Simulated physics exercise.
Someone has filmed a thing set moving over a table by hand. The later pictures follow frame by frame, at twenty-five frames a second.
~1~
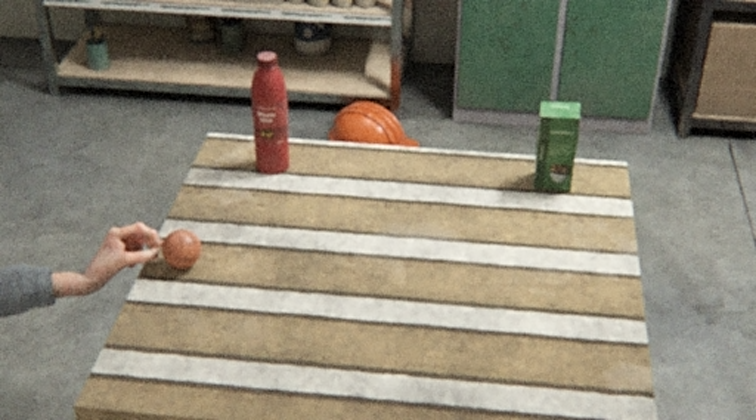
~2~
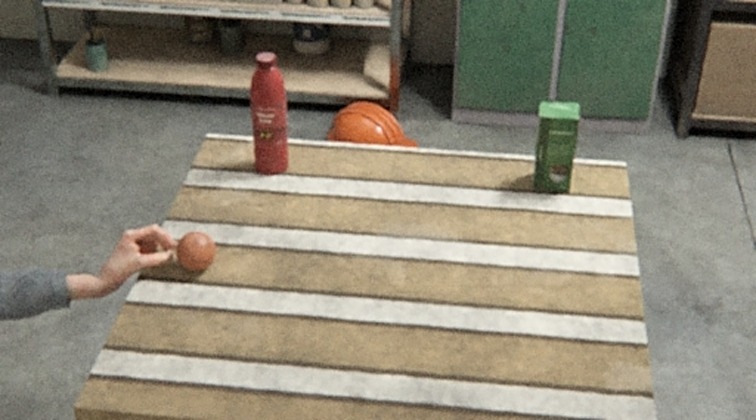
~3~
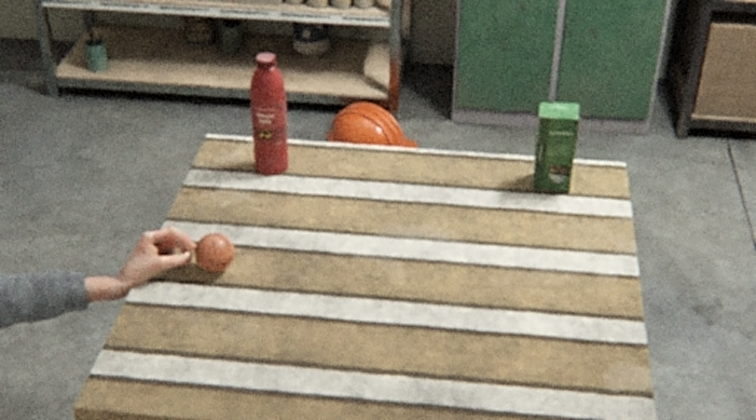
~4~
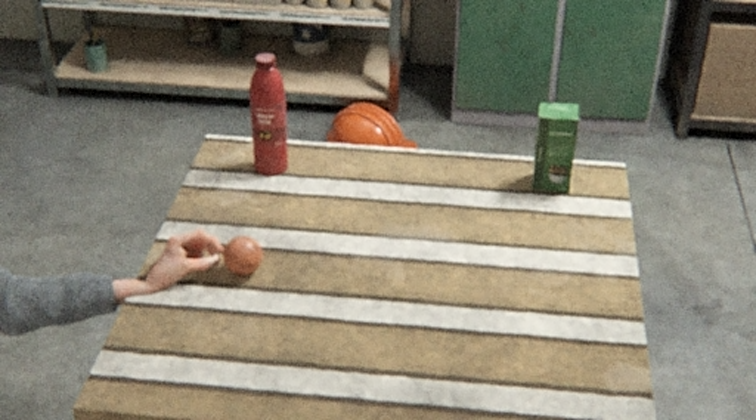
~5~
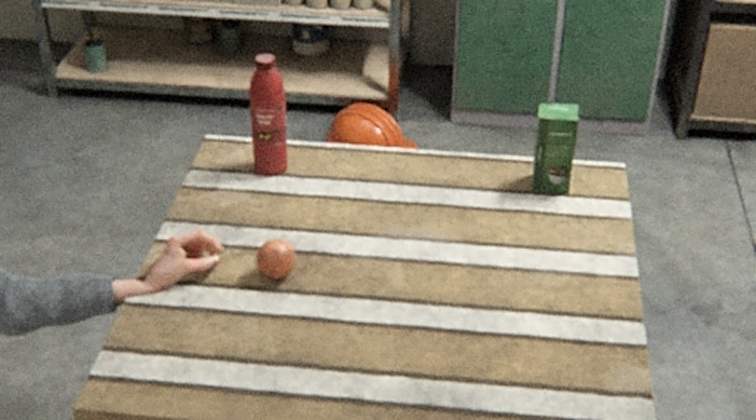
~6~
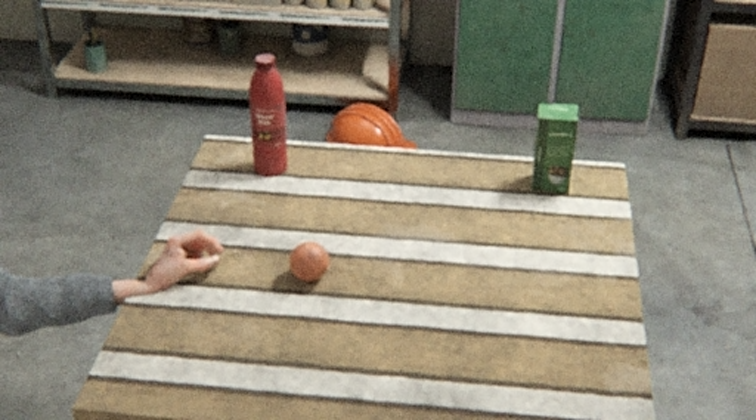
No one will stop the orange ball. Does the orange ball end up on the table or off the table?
The orange ball falls off the table.
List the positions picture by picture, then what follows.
Under the hand; orange ball (182, 249), in the first picture.
Under the hand; orange ball (196, 251), in the second picture.
Under the hand; orange ball (215, 253), in the third picture.
Orange ball (243, 256), in the fourth picture.
Orange ball (276, 259) shifted about its own width, in the fifth picture.
Orange ball (309, 262) shifted well along, in the sixth picture.
Then, 0.30 s on from there, orange ball shifted well along near (555, 281).
Then, 0.70 s on from there, orange ball now off the table.
In the end, off the table, orange ball.
